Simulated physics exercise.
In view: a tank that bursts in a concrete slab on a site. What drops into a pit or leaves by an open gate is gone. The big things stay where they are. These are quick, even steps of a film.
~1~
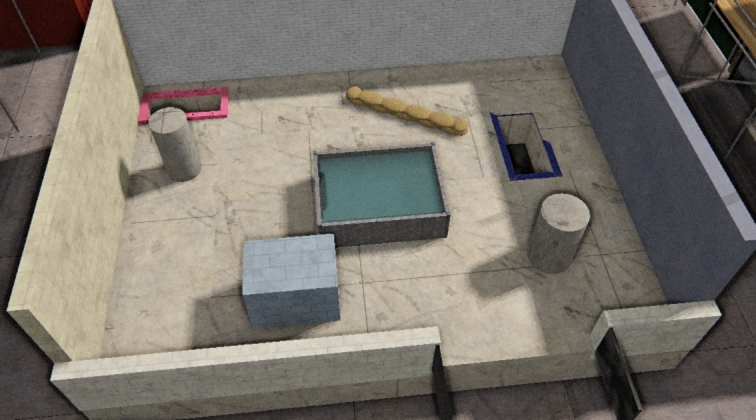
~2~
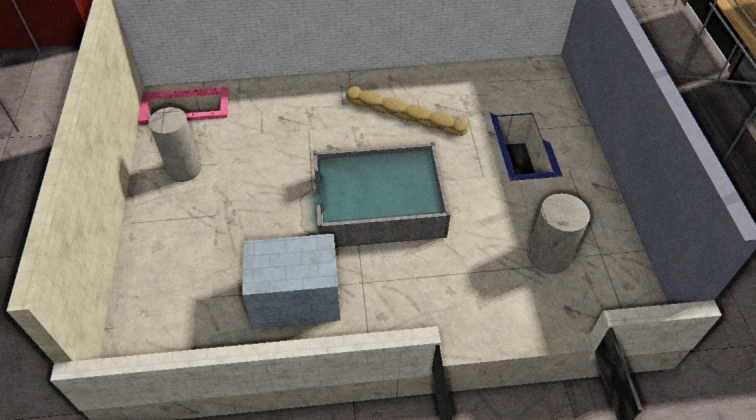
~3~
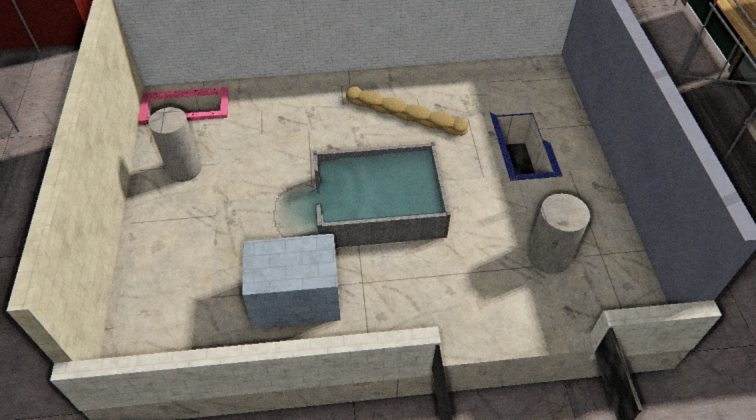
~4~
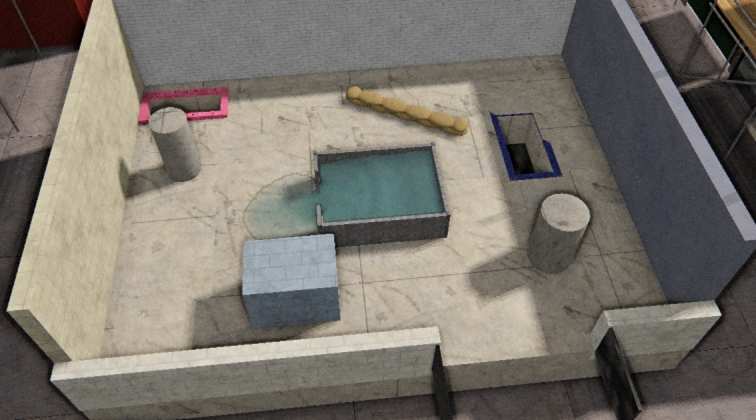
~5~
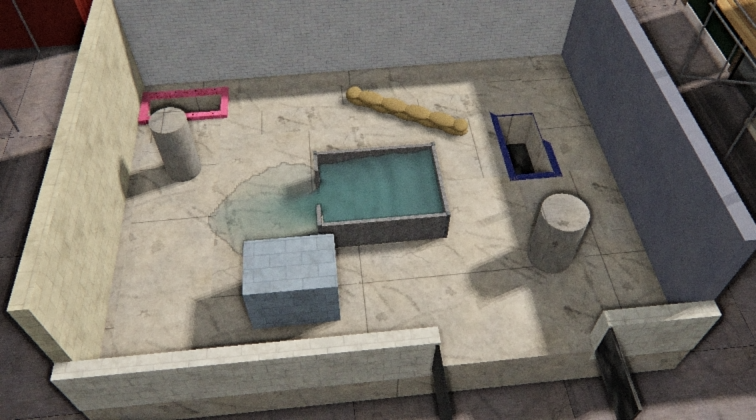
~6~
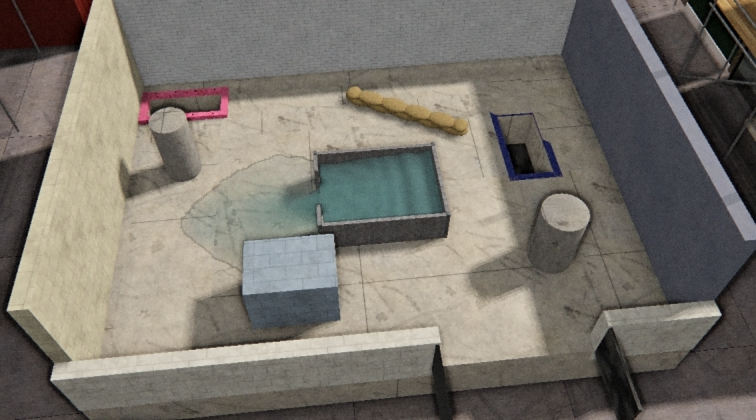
Greenish water poured out through a gap in the left side of a rectangular tank and spread leftward across the pale slab in a widening, thin puddle, passing behind a blue-grey block.
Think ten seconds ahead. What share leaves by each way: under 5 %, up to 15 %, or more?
The gate takes not even 5 %; the blue pit takes not even 5 %; the pink pit takes not even 5 %.
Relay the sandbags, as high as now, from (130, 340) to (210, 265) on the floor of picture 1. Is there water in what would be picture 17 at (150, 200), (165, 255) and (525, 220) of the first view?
In that order: Wet, flooded, not flooded.
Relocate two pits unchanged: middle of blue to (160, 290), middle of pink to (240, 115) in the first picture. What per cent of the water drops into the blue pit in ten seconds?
Parts in a hundred: Blue 40.
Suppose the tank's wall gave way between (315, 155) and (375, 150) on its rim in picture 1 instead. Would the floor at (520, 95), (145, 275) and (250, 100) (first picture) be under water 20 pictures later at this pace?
One after the other: Clear, no water, wet.
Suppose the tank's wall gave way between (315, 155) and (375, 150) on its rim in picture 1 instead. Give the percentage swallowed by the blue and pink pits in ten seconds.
Per cent: Blue 6, pink 15.
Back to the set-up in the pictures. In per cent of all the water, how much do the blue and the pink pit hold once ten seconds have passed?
Roughly 0 per cent, then 0 per cent.
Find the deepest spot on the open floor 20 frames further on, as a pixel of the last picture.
Around (96, 385).
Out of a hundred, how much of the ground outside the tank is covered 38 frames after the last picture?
Close to 45 %.
A moment on, water covers 20 % of the floor; the gate 0 %, the blue pit 0 %, the pink pit 0 %.
Next, water covers 25 % of the floor; the gate 0 %, the blue pit 0 %, the pink pit 0 %.
Then, water covers 25 % of the floor; the gate 0 %, the blue pit 0 %, the pink pit 0 %.
Later, water covers 45 % of the floor; the gate 0 %, the blue pit 0 %, the pink pit 0 %.
In the end, water covers 65 % of the floor; the gate 2 %, the blue pit 0 %, the pink pit 0 %.
